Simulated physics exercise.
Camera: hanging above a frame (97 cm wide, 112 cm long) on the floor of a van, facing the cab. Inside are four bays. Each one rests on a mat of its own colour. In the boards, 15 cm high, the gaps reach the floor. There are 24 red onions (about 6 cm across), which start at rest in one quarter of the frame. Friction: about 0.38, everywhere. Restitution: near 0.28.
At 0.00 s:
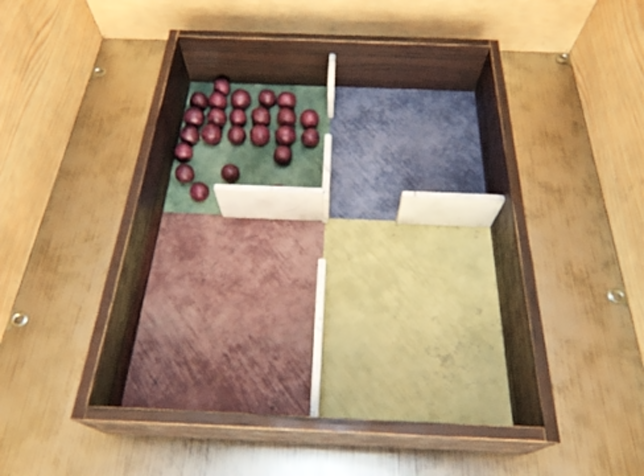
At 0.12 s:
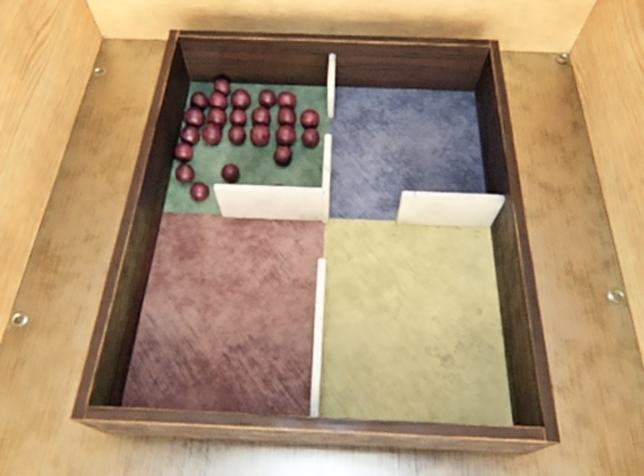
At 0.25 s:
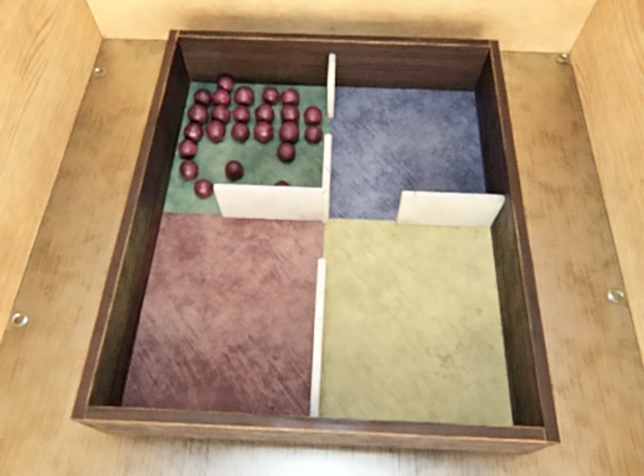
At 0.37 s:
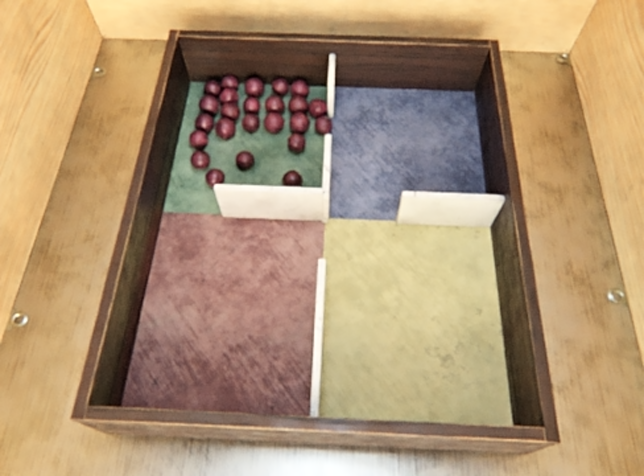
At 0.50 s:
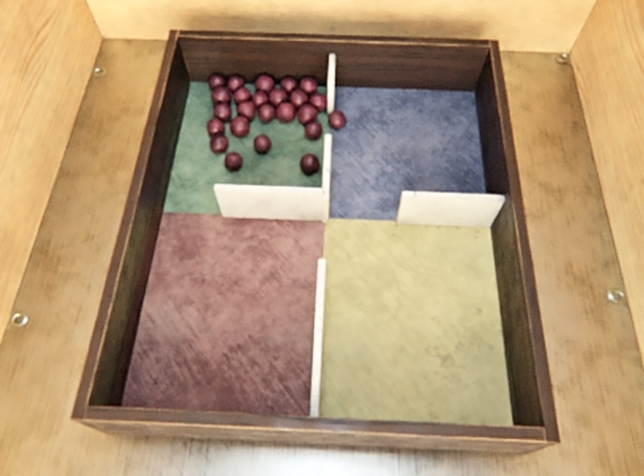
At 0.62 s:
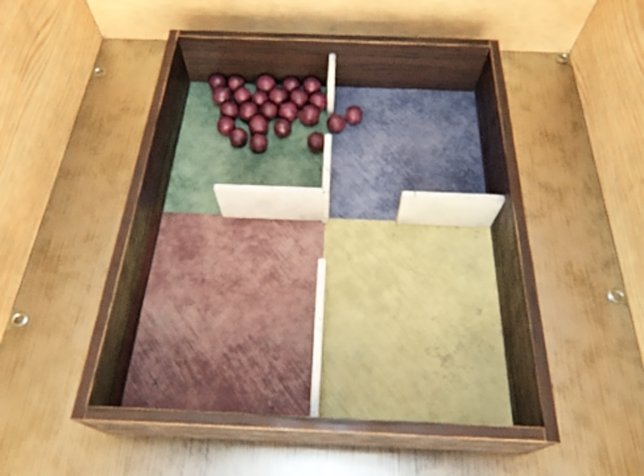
The clip opens on dark reddish balls clustered in the green section of a wooden tray divided by white boards. After barely moving, they shift right and toward the back, bunching along the far wall. One ball passes through the gap into the blue section, followed by a second.
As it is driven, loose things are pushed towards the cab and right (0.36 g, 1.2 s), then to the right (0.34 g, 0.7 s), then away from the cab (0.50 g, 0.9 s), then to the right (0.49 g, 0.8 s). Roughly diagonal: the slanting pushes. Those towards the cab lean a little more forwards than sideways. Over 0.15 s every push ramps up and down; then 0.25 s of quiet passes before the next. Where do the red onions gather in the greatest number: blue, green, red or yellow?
Go to the blue bay and look there.
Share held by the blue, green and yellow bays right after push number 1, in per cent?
You'd see blue holding 30, green holding 70 and yellow holding 0 per cent.
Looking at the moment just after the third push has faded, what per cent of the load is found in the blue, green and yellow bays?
Blue 50, green 40, yellow 0 %.
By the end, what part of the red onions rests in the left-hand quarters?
About 40 per cent.
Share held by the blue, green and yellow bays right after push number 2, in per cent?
Reading then: Blue 50 %, green 50 %, yellow 0 %.
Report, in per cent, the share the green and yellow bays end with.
Shares: Green near 30, yellow near 10 percent.
After push 1 (1.44 s), 7 in the blue bay and 17 in the green bay.
After push 2 (2.39 s), 13 in the blue bay and 11 in the green bay.
After push 3 (3.54 s), 2 in the red bay, 13 in the blue bay and 9 in the green bay.
After push 4 (4.59 s), 1 in the red bay, 13 in the blue bay, 8 in the green bay and 2 in the yellow bay.
Final count (at 5.04 s), 1 in the red bay, 13 in the blue bay, 8 in the green bay and 2 in the yellow bay.
